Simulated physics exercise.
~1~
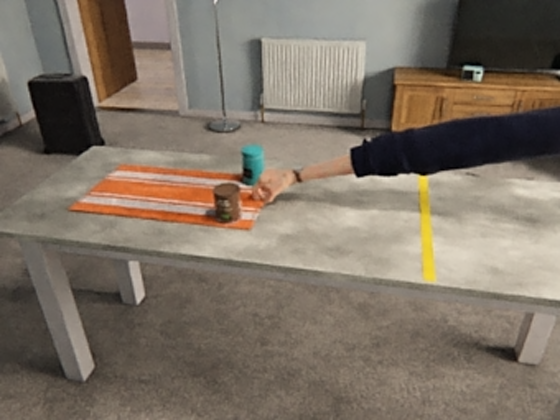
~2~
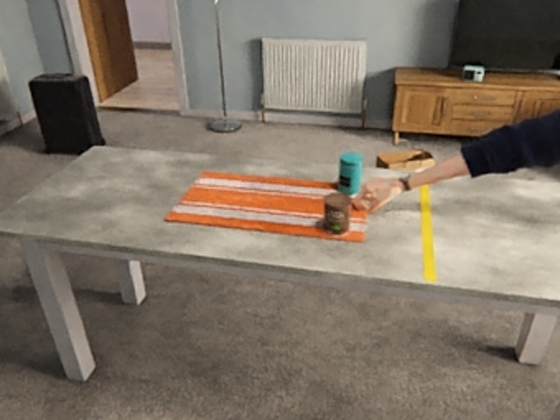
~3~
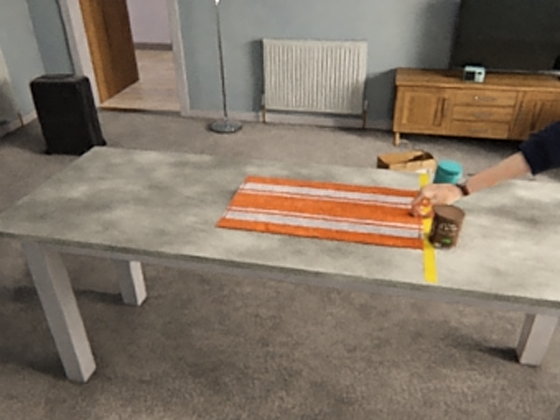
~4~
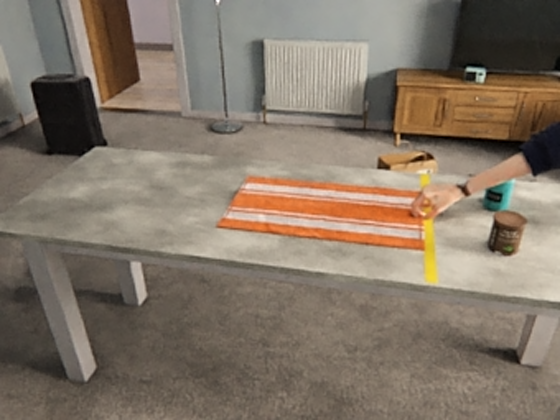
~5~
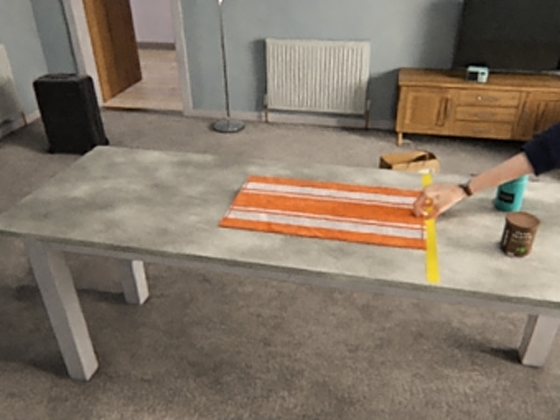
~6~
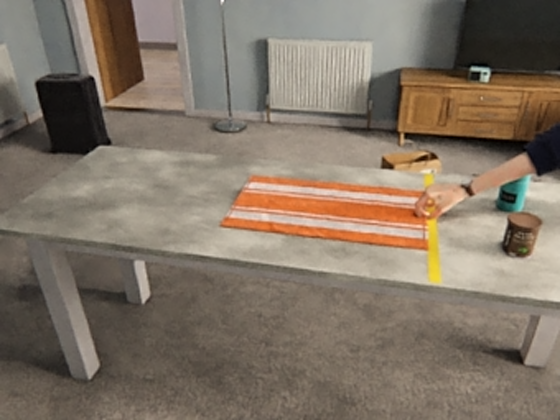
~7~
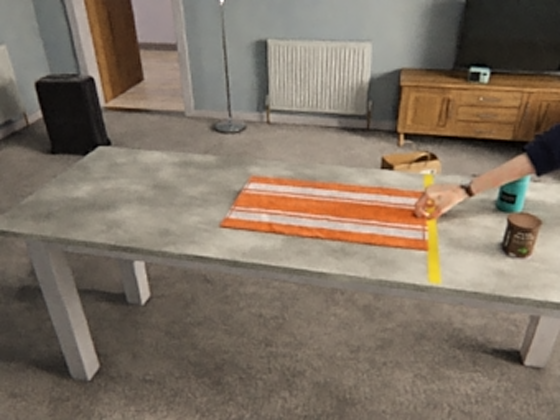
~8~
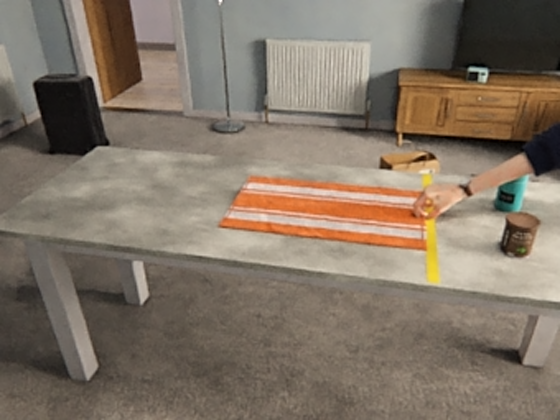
At the start, a brown tin and an upright turquoise jar stand near the right end of an orange striped place mat on a grey table, where a hand holds the mat's edge. The hand pulls the mat to the right toward a yellow tape line, and both containers travel with it. As the mat's edge reaches the tape, the hand and cloth stop, but the tin and jar slide off the front and carry on across the bare tabletop. They come to rest to the right of the tape, both still upright, while the hand stays on the mat's edge.
